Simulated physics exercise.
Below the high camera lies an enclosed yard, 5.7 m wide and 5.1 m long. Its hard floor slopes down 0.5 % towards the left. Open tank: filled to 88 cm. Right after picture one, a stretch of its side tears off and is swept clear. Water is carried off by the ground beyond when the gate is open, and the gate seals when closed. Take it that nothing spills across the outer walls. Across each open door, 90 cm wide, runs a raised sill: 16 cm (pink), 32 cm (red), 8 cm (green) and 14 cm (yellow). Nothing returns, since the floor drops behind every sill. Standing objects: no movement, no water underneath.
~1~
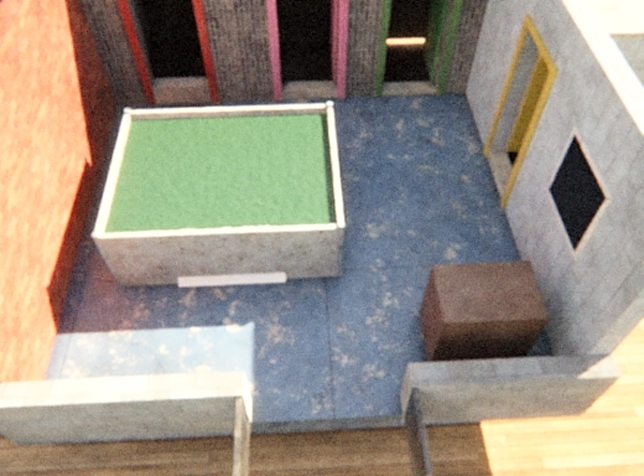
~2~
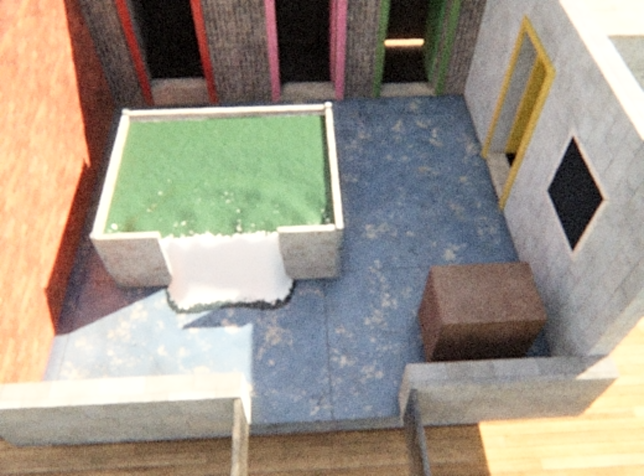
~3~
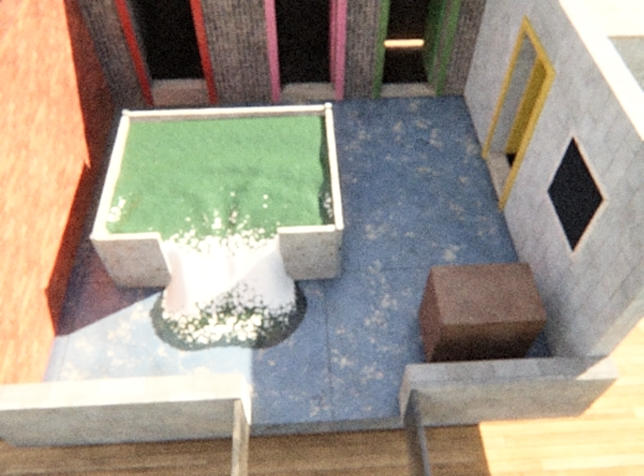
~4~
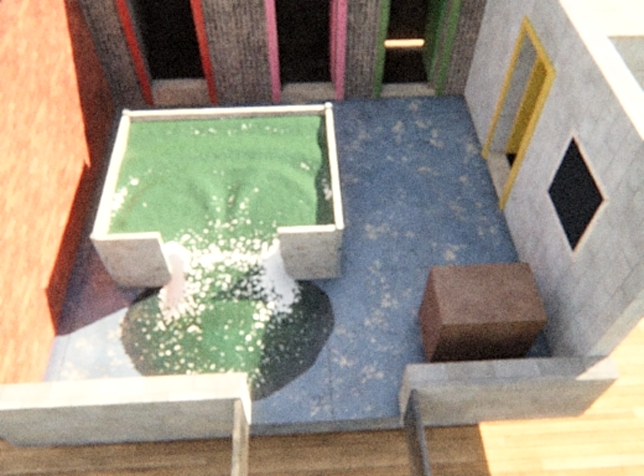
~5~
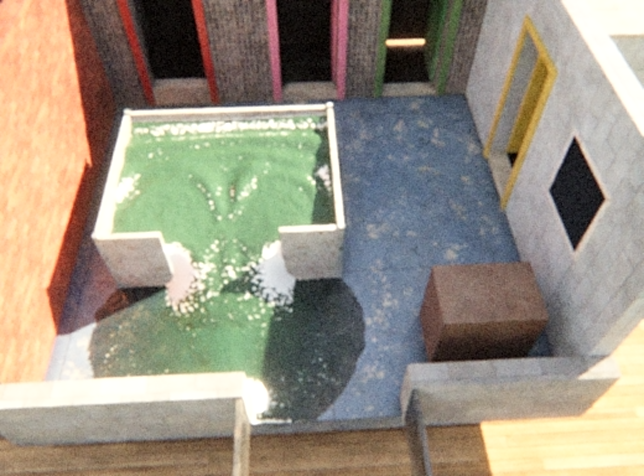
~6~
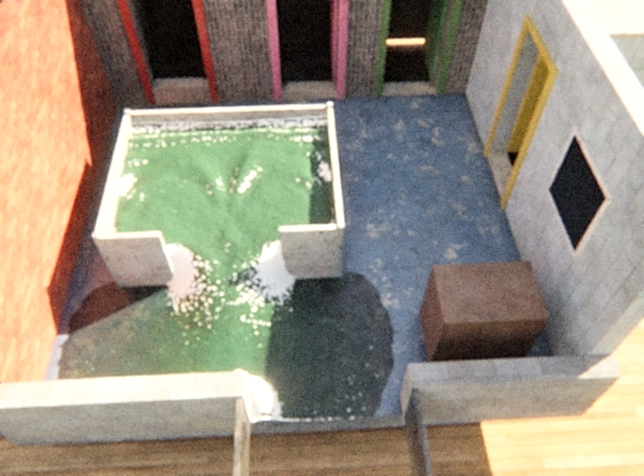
Enclosed yard seen from above, green water bursting through the front of a raised open tank and spreading across the blue floor.
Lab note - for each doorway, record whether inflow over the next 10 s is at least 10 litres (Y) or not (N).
Record: Pink door N; red door N; green door Y; yellow door N.
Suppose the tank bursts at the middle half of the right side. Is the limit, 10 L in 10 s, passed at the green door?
Then green exceeds it.
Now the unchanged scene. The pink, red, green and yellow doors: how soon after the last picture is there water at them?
The front reaches pink at 3.0 s, red at 2.0 s, green at 3.8 s, yellow at 3.2 s.
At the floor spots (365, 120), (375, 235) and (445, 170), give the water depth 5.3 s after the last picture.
Around 4 cm, 2 cm and 9 cm, in the order given.
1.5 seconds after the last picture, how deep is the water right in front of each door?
Pink 0 cm, red 0 cm, green 0 cm, yellow 0 cm.
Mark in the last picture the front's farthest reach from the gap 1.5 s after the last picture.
At about (554, 385).
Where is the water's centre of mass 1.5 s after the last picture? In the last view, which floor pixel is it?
I'd put it close to (215, 257).
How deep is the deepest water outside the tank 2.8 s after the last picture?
About 48 cm.
Then, 0.7 s after the last picture water covers 25 % of the floor and is deepest (72 cm) near (37, 412); pink door not reached, red door not reached, green door not reached, yellow door not reached.
Then, 1.5 s after the last picture water covers 35 % of the floor and is deepest (57 cm) near (54, 411); pink door not reached, red door not reached, green door not reached, yellow door not reached.
Then, 2.8 s after the last picture water covers 50 % of the floor and is deepest (48 cm) near (118, 108); pink door not reached, red door 20 cm at the sill, 0 L in, green door not reached, yellow door not reached.
Then, 5.3 s after the last picture water covers 95 % of the floor and is deepest (30 cm) near (116, 115); pink door 5 cm at the sill, 0 L in, red door 18 cm at the sill, 0 L in, green door 8 cm at the sill, 0 L in, yellow door 7 cm at the sill, 0 L in.
Then, 9.3 s after the last picture water covers 95 % of the floor and is deepest (16 cm) near (433, 280); pink door 11 cm at the sill, 0 L in, red door 11 cm at the sill, 0 L in, green door 11 cm at the sill, 67 L in, yellow door 10 cm at the sill, 1 L in.
